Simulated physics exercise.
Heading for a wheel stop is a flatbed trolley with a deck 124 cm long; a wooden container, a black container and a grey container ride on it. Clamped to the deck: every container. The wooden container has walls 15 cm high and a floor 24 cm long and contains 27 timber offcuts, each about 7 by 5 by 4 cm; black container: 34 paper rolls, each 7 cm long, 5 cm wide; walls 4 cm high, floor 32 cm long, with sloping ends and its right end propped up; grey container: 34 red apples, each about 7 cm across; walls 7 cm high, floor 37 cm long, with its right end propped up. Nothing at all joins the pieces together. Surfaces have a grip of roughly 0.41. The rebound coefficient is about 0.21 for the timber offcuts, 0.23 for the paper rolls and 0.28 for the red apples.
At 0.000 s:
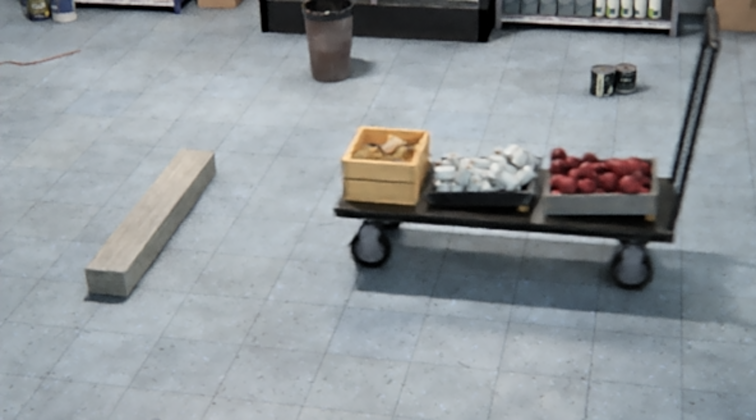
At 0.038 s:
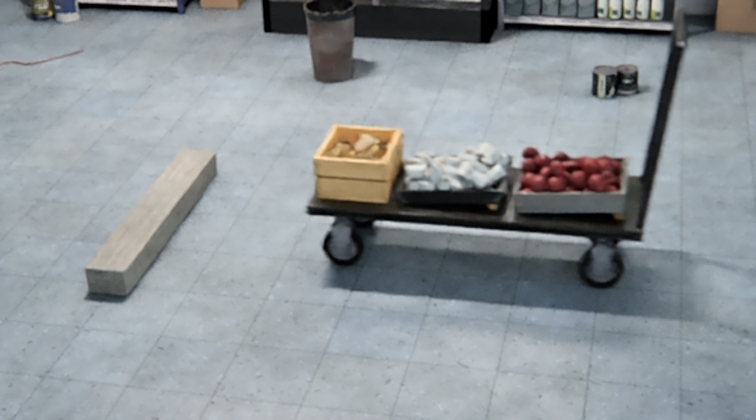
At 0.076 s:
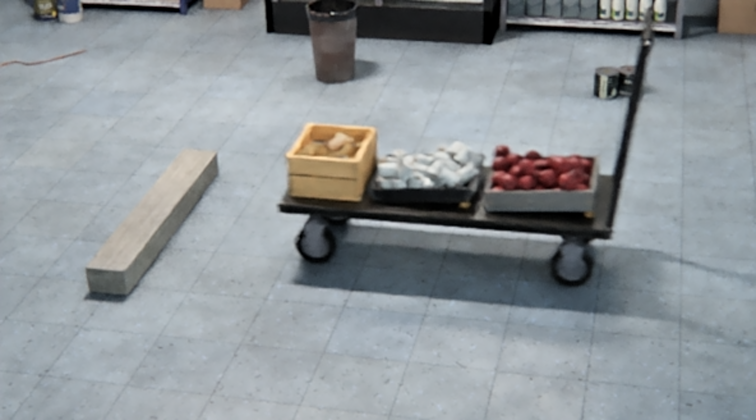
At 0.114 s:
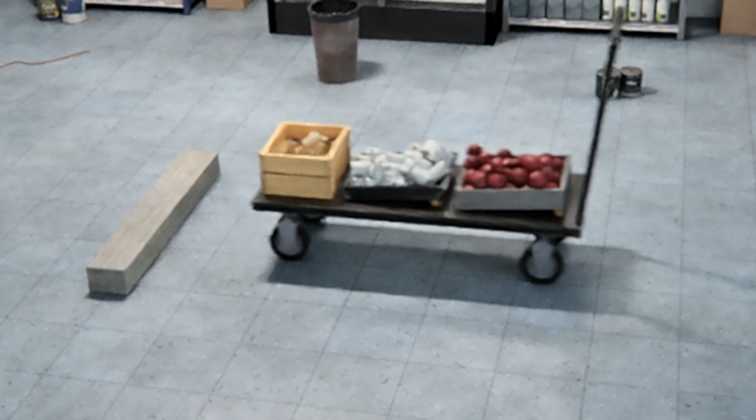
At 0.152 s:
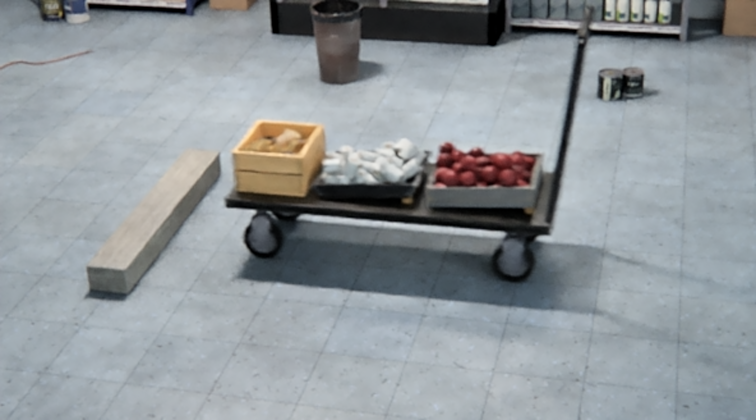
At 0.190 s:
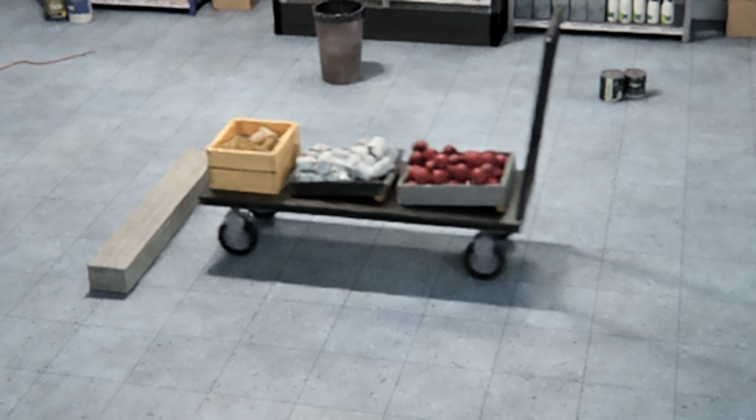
Flatbed trolley carrying a wooden crate, a black tray of pale rolls and a grey tray of red apples, rolling left across a tiled floor.
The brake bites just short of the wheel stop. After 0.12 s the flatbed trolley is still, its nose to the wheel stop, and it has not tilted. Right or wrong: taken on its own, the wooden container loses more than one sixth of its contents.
Wrong.
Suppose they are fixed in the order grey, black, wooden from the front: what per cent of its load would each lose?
With that order the wooden container sheds 0 per cent of its load, the black container 50 per cent, and the grey container 50 per cent.
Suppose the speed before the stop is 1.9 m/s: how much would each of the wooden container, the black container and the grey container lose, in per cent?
In that case the wooden container sheds 0 per cent of its load, the black container 20 per cent, and the grey container 20 per cent.
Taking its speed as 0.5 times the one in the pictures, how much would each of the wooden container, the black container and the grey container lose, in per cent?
In that case the wooden container sheds 0 per cent, the black container 10 per cent and the grey container 10 per cent.
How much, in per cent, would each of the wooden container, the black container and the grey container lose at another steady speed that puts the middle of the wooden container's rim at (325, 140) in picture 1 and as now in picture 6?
Result - wooden container: 0 per cent; black container: 10 per cent; grey container: 20 per cent.
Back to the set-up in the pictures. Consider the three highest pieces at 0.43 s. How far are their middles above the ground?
I'd say near 50 cm.
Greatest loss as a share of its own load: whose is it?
Result: Grey container.
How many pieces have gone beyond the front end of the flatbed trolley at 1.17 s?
Some 0 pieces.
After 0.21 s, it begins to slow.
After 0.31 s, wooden container 27 in, 0 out, black container 34 in, 0 out and grey container 32 in, 2 out.
After 0.43 s, wooden container 27 in, 0 out, black container 28 in, 6 out and grey container 22 in, 12 out.
After 0.66 s, wooden container 27 in, 0 out, black container 23 in, 11 out and grey container 18 in, 16 out.
Outcome (at 1.17 s), wooden container 27 in, 0 out, black container 23 in, 11 out and grey container 17 in, 17 out. Asked share, 0 of 27, 0 per cent.
